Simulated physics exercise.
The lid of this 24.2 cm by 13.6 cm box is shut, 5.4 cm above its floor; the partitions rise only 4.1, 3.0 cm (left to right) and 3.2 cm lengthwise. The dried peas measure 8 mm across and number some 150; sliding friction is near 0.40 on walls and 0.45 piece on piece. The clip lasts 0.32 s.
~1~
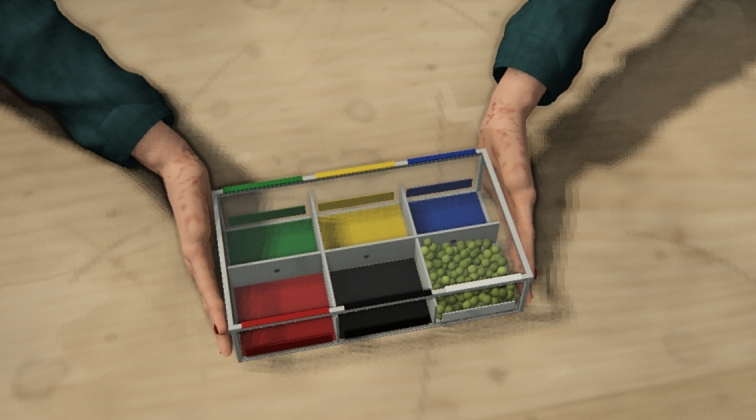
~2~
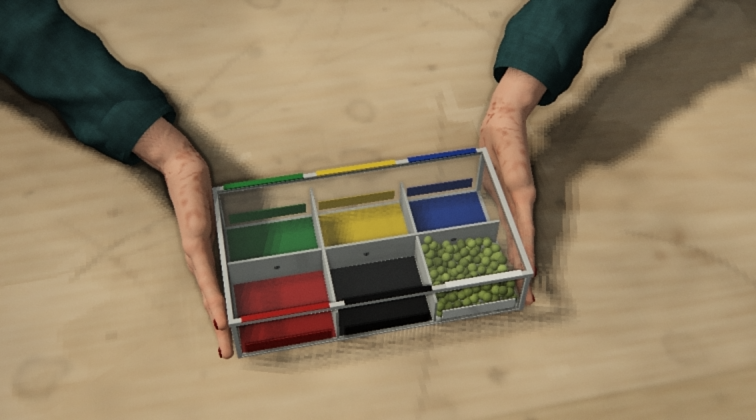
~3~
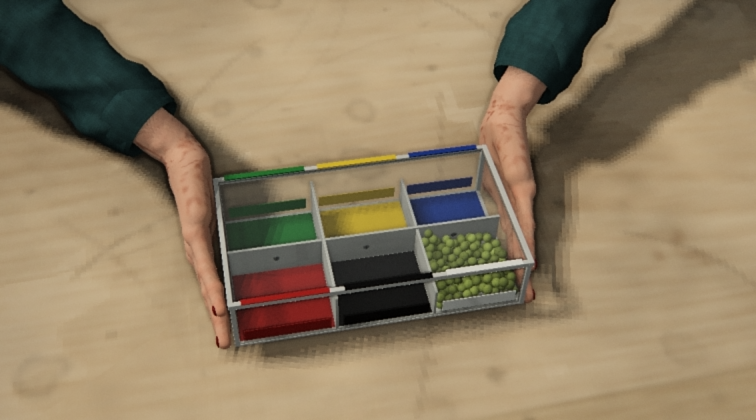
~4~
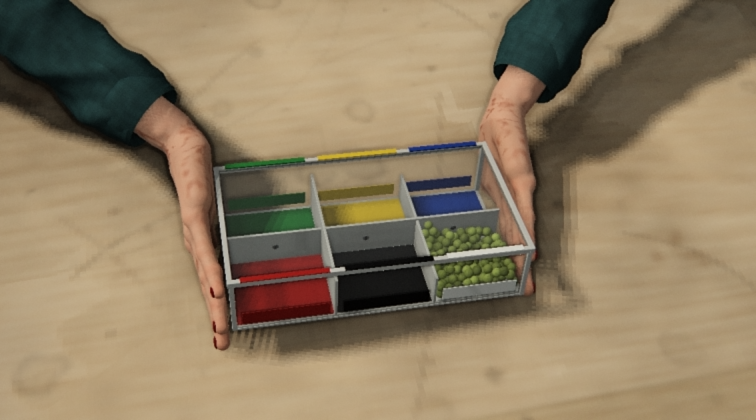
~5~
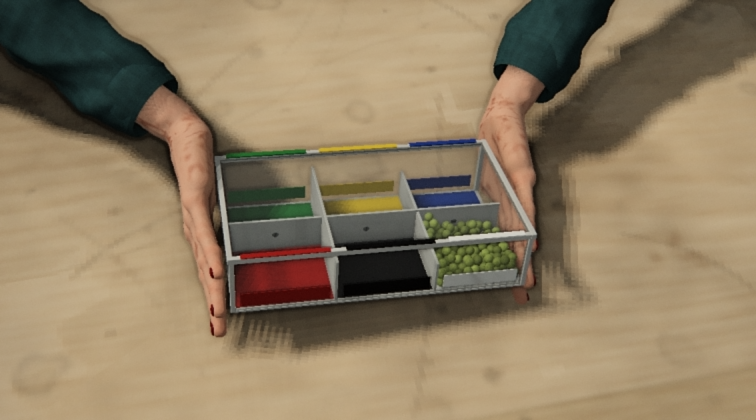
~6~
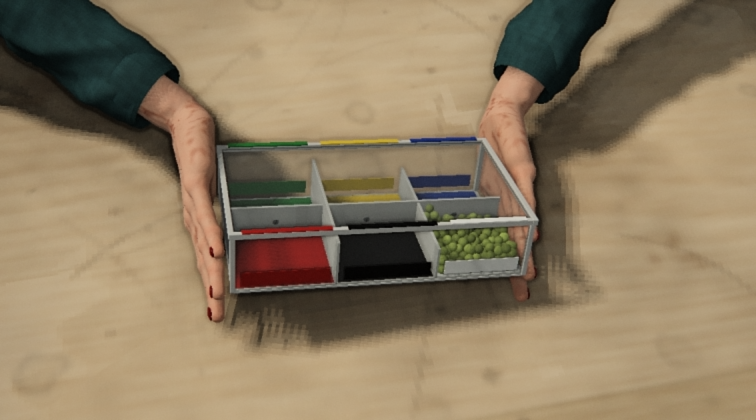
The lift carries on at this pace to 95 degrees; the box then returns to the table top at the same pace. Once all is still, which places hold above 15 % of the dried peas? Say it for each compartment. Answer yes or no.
Red no, blue yes, green no, yellow no, white yes, black no.
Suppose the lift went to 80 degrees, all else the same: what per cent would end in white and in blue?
Then: White 65, blue 35.
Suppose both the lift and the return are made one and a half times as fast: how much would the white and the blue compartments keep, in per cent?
Then: White 40; blue 60.
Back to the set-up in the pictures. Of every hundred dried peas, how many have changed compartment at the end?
Roughly 70 per cent.
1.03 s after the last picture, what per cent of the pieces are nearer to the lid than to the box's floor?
About 60 per cent.
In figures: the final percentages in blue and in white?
Blue 70, white 30.
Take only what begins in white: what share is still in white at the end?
About 30 per cent.
Then, 1.03 s after the last picture, tilt 94 degrees; blue 40 %, white 60 %.
Then, 1.72 s after the last picture, tilt 41 degrees; blue 65 %, white 35 %.
Then, 2.45 s after the last picture, tilt 0 degrees; blue 70 %, white 30 %.
In the end, red 0 %, blue 70 %, green 0 %, yellow 0 %, white 30 %, black 0 %.
